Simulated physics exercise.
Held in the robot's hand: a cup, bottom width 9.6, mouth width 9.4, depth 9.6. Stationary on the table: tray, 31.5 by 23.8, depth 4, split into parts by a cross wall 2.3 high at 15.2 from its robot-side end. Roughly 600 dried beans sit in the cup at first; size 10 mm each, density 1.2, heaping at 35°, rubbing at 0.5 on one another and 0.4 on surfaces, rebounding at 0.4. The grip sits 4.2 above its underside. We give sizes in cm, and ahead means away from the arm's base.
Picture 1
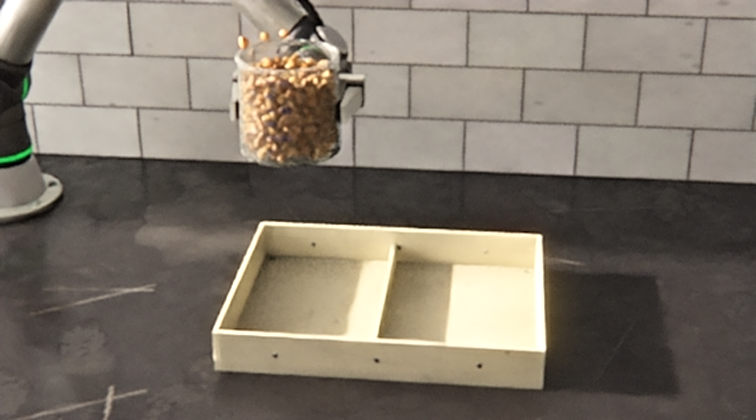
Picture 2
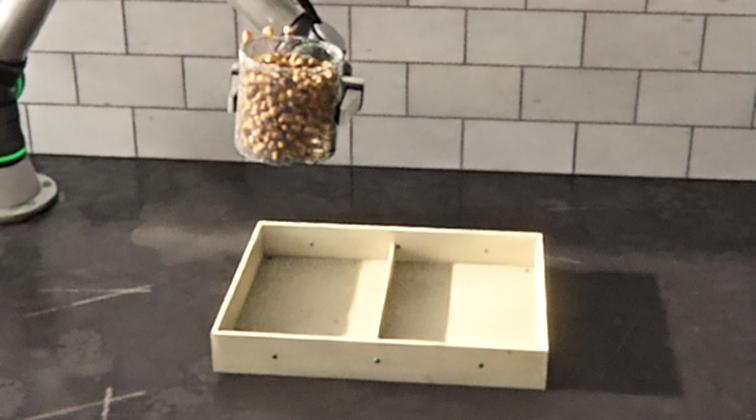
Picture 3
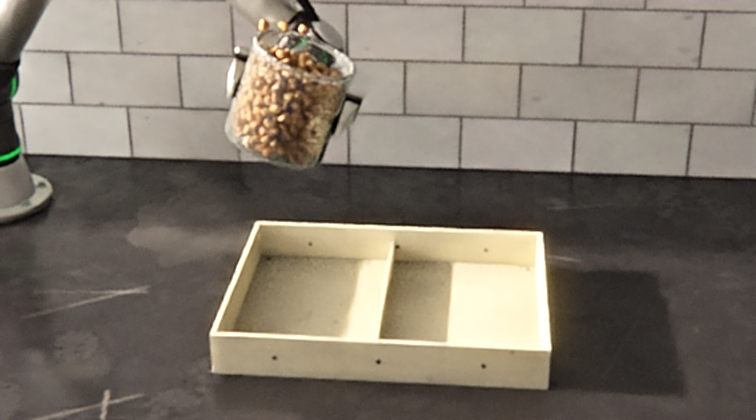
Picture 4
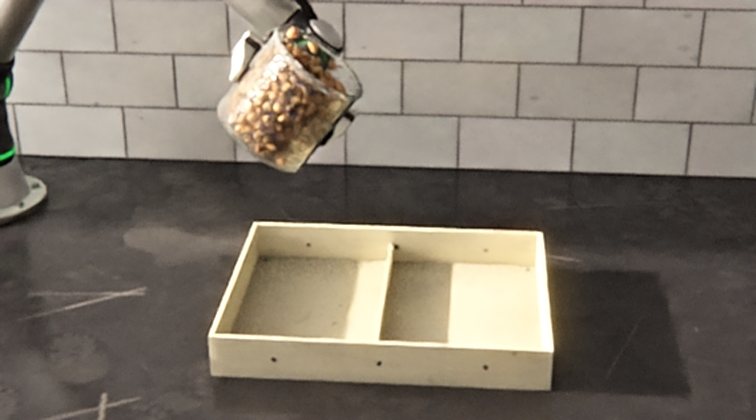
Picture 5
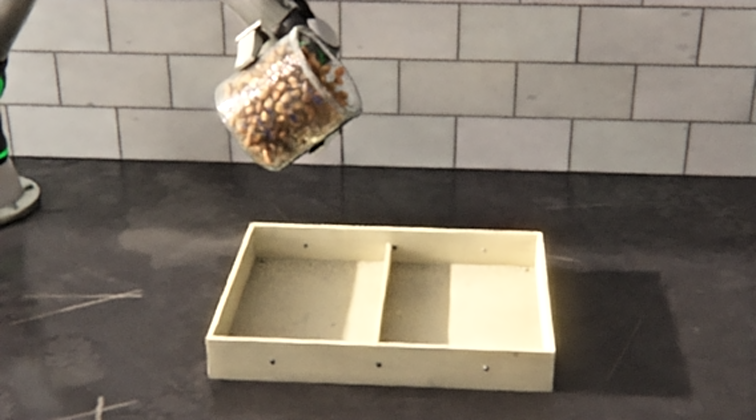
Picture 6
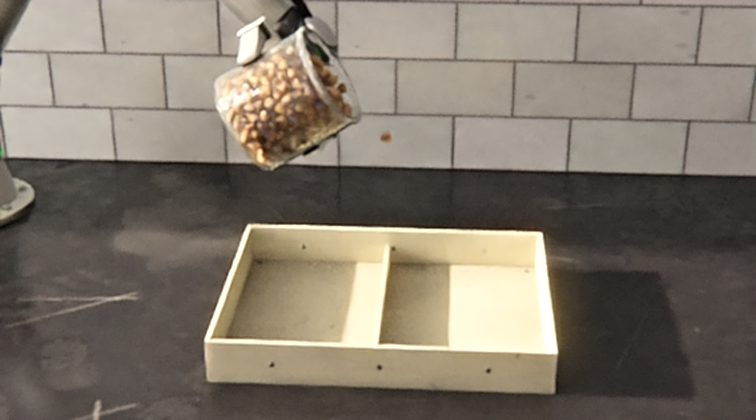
A robot arm tilts a clear cup of beans rightward above a divided tray, and one bean drops out.
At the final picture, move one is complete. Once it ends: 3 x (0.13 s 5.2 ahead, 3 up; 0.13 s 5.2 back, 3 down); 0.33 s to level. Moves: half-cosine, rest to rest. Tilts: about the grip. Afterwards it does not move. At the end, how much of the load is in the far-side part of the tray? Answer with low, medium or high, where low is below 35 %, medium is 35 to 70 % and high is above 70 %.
Medium.
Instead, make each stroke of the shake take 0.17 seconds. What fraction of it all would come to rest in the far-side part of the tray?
That gives about 30 percent.
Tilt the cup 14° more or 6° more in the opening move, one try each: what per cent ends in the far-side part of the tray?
First try around 80 %, second around 70 %.
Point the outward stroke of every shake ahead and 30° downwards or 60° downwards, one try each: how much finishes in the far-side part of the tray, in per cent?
First try about 20 %, second try about 10 %.
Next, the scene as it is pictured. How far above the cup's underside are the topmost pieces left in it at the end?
I'd say close to 6.5 cm.
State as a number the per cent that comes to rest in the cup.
Around 35 in a hundred.
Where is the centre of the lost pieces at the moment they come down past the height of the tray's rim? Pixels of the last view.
Their middle sits near (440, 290).
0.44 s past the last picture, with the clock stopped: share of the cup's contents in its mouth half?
About 70 per cent.
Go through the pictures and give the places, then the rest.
Cup middle at (290, 103), level; upper third of the load around (289, 83), from x 245 to 335, top at y 35; 601 in the cup, in the first frame.
Cup middle at (289, 101), tilted 6° forward; upper third of the load around (288, 80), from x 245 to 335, top at y 30, in the second frame.
Cup middle at (289, 100), tilted 20° forward; upper third of the load around (287, 79), from x 235 to 340, top at y 25, in the third frame.
Cup middle at (290, 100), tilted 38° forward; upper third of the load around (286, 78), from x 230 to 345, top at y 35, in the fourth frame.
Cup middle at (289, 100), tilted 52° forward; upper third of the load around (284, 79), from x 230 to 345, top at y 50, in the fifth frame.
Cup middle at (287, 101), tilted 58° forward; upper third of the load around (283, 79), from x 225 to 385, top at y 50; 600 in the cup, 1 in flight or on a rim, in the sixth frame.
Then, 0.44 s after the last picture, tilted 58° forward, highest piece 28 above the table; 372 in the cup, 190 in the far-side part, 21 in the robot-side part, 18 in flight or on a rim.
Then, 0.89 s after the last picture, tilted 44° forward, highest piece 24 above the table; 318 in the far-side part, 202 in the cup, 51 in the robot-side part, 6 on the table or floor, 24 in flight or on a rim.
Then, 1.31 s after the last picture, level, highest piece 26 above the table; 335 in the far-side part, 202 in the cup, 57 in the robot-side part, 7 on the table or floor.
Then, 2.36 s after the last picture, level, highest piece 26 above the table; 335 in the far-side part, 202 in the cup, 57 in the robot-side part, 7 on the table or floor.
Final count, 335 in the far-side part, 202 in the cup, 57 in the robot-side part, 7 on the table or floor. That is 56 % in the far-side part of the tray.
